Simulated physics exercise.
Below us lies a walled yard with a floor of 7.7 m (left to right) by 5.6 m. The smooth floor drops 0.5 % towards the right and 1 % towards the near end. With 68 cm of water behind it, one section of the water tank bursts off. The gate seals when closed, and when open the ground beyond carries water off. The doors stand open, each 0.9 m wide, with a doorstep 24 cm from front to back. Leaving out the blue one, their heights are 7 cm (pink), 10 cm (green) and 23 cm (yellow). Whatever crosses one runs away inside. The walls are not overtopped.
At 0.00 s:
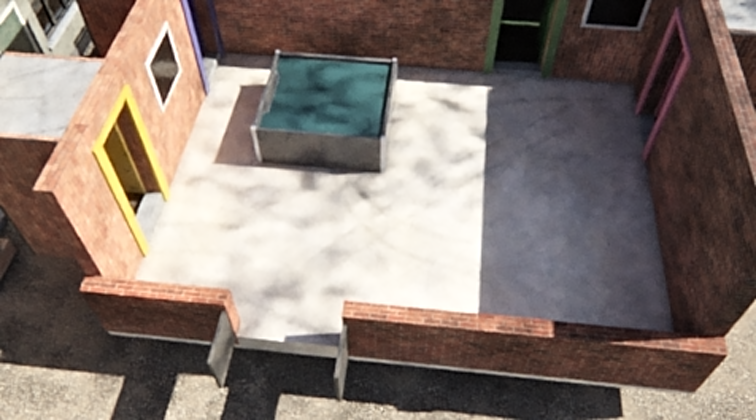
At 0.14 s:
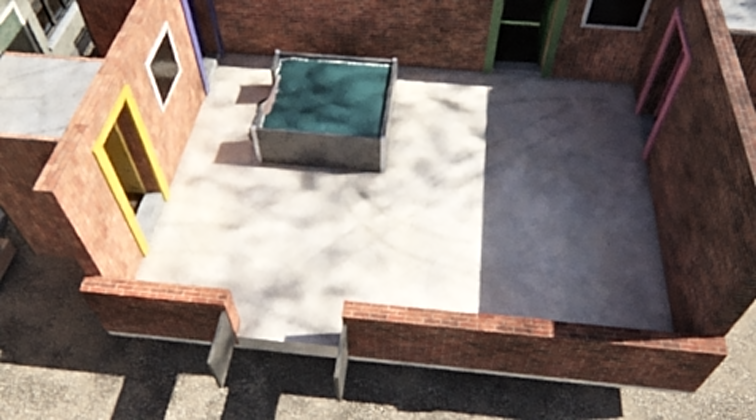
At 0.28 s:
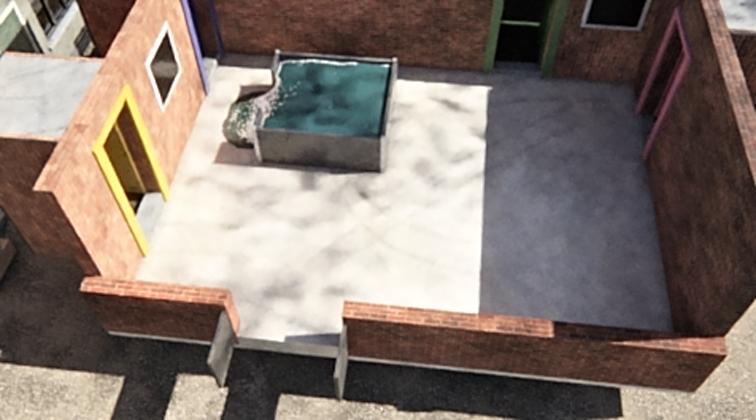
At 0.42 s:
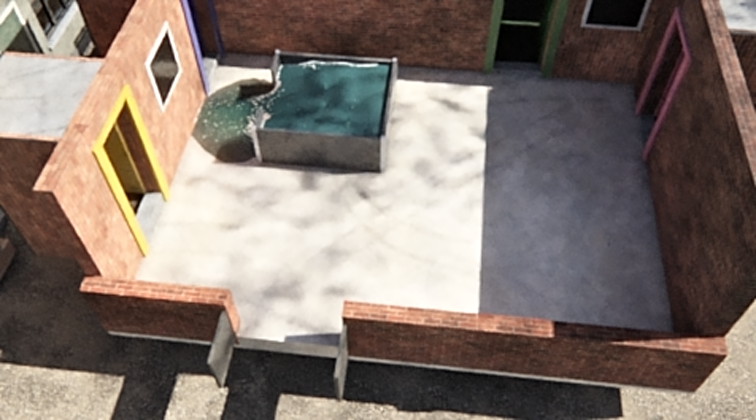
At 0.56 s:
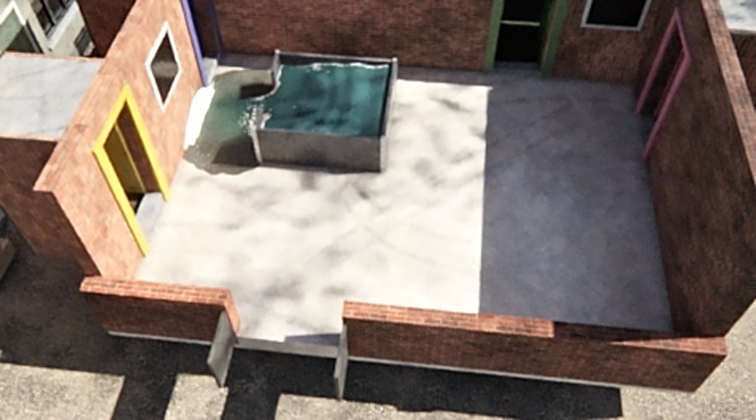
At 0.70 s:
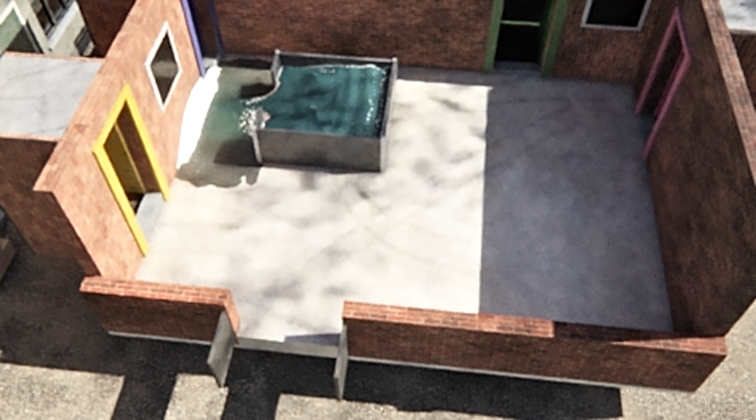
Dark green water sits still in a raised tank inside a brick-walled yard, then bursts through the tank's left side. It spills onto the pale floor in a rounded, foaming sheet, spreads to the left wall, and runs along it to the blue door as ripples cross the tank.
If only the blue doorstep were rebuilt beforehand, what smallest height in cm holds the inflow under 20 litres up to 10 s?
It would have to be roughly 25 cm high.
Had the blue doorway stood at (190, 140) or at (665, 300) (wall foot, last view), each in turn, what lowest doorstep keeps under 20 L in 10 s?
Roughly 32 and 8.0 cm.
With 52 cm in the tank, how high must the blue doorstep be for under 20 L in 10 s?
About 18 cm.
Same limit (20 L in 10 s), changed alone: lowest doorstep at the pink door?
Roughly 7.5 cm at pink.
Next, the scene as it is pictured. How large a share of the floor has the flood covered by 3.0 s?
About 35 per cent.
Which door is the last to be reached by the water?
The pink one.
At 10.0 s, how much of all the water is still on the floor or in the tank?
Roughly 86 in a hundred.
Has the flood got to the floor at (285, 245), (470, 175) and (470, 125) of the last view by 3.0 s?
In that order: Under water, dry, dry.
After 1.4 s water covers 10 % of the floor, deepest (46 cm) near (223, 53); 24 cm at the blue door, 8 litres in over its 15 cm doorstep.
After 3.0 s water covers 35 % of the floor, deepest (30 cm) near (221, 59); 23 cm at the blue door, 77 litres in over its 15 cm doorstep.
After 10.0 s water covers 90 % of the floor, deepest (14 cm) near (656, 363); 8 cm at the blue door, 111 litres in over its 15 cm doorstep.
At the blue door as built, the water arrived by 0.7 s and peaked near 30 cm at 1.8 s.
Run again over the same 10 s with other heights there, 44 litres in over 21 cm, 12 litres over 28 cm. The limit of 20 litres is kept from about 25 cm up.
